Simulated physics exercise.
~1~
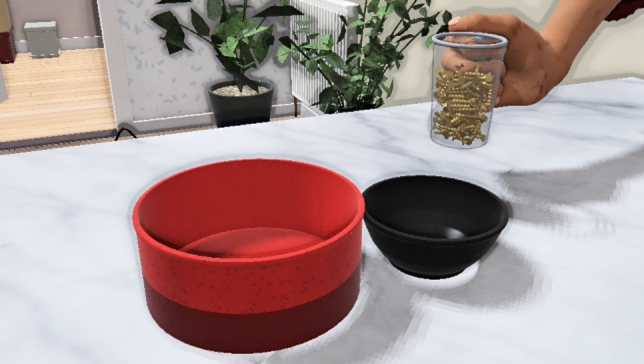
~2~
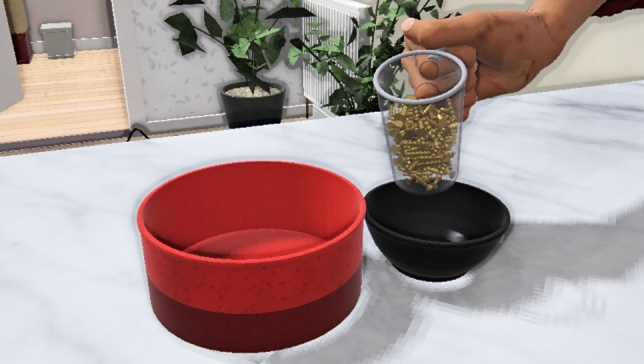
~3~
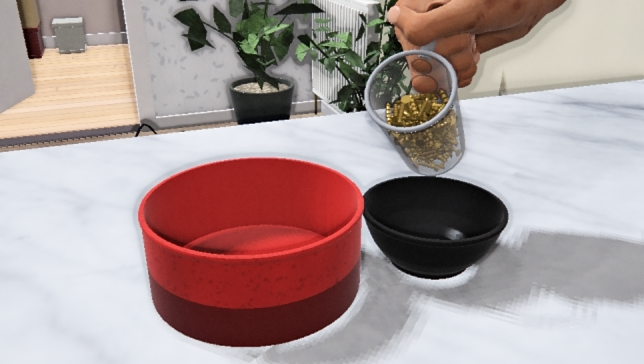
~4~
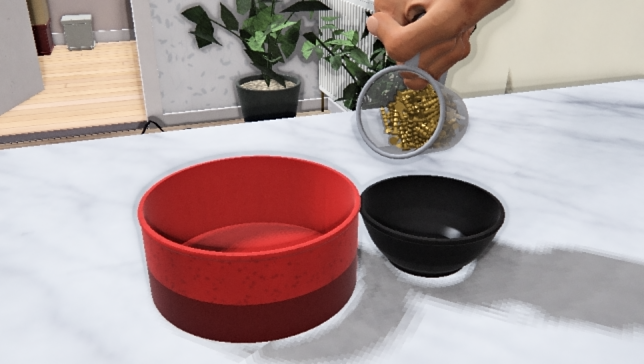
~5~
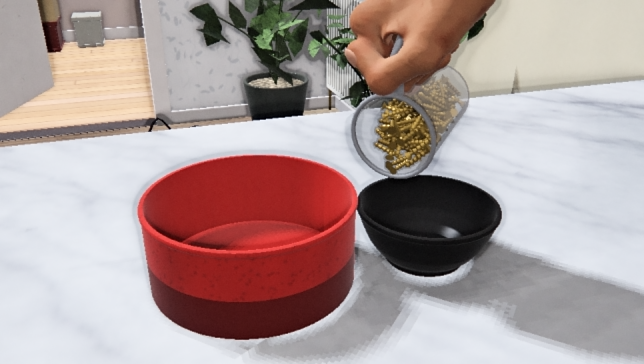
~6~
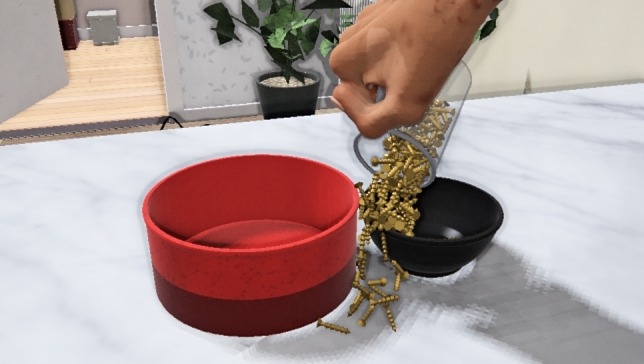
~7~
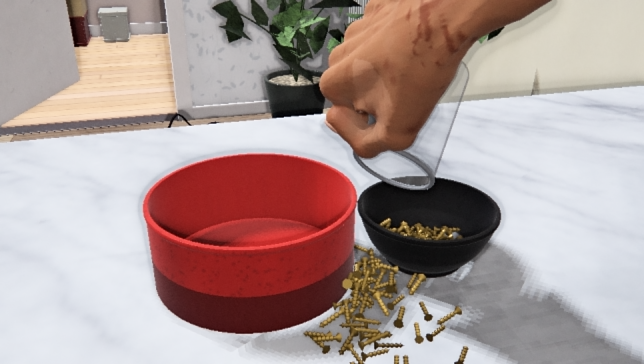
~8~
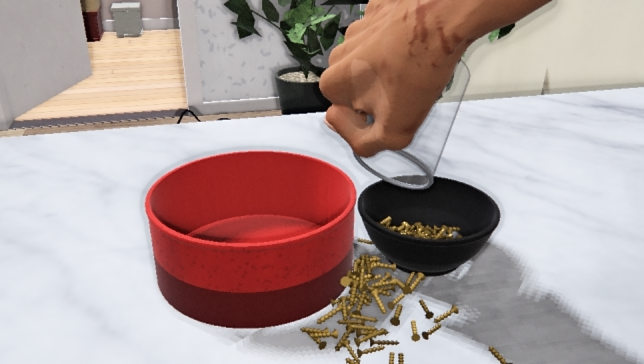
A hand brought a clear cup of brass-coloured screws leftward over a black bowl beside a red pot and tipped it until they poured out, some landing in the bowl and many scattering across the marble table, leaving the pot empty.
